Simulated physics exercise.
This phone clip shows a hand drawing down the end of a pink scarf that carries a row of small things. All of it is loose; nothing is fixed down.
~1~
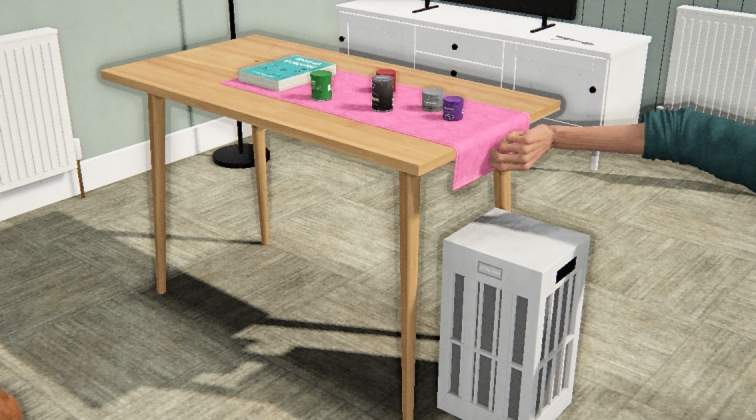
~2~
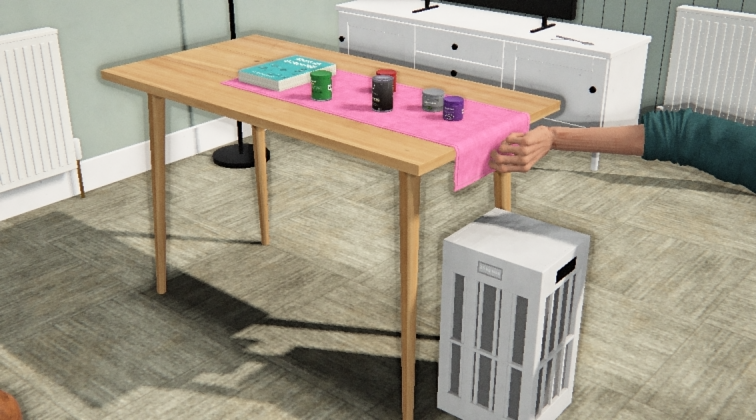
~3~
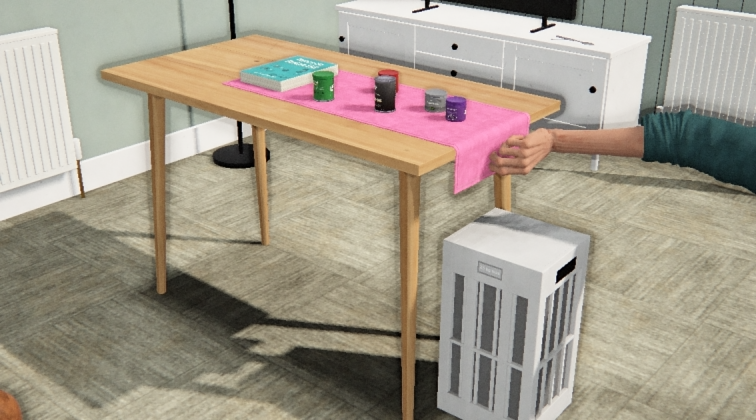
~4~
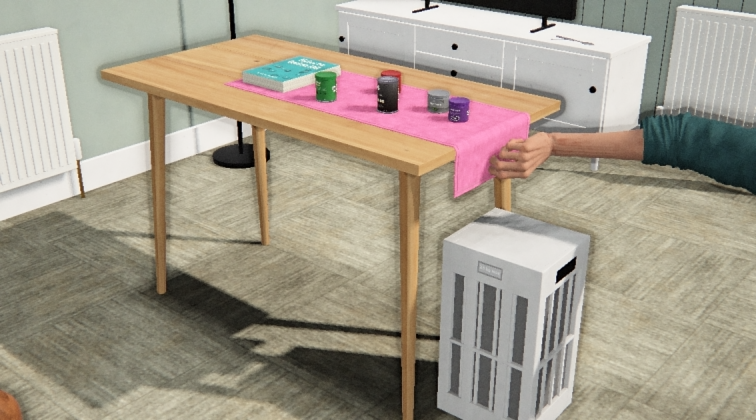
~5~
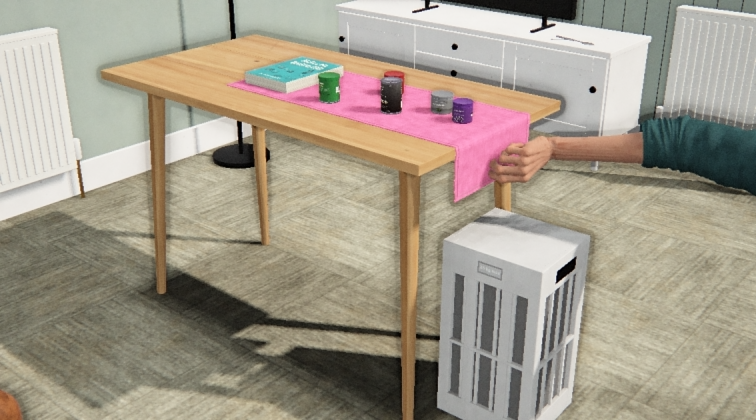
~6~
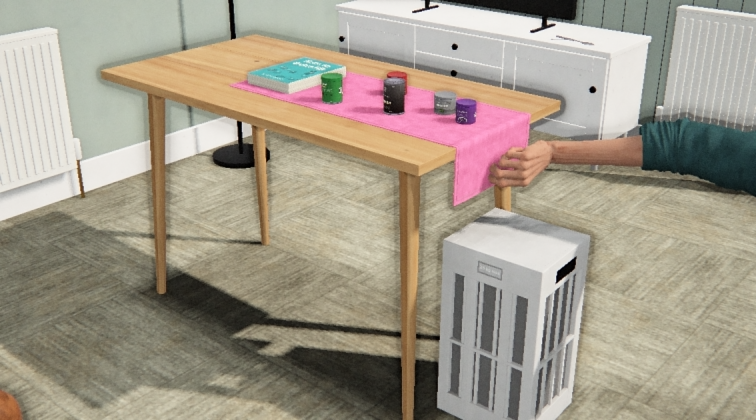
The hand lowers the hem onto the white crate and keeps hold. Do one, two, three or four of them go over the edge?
One item leaves the top.
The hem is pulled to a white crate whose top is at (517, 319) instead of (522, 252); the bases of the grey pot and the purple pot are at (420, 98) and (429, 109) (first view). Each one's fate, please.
Observed: Grey pot departs; purple pot departs.
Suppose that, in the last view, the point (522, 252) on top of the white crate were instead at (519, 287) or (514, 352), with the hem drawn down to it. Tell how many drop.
We'd see 2, then 4.
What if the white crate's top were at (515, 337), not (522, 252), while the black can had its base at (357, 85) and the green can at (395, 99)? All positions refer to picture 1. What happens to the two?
As for the black can, it holds its spot; as for the green can, it leaves the top.
Soon after, hem near (491, 215); all still up.
After that, hem on the crate; purple pot gone.
In the end, hem on the crate; purple pot gone. Over the edge go one.
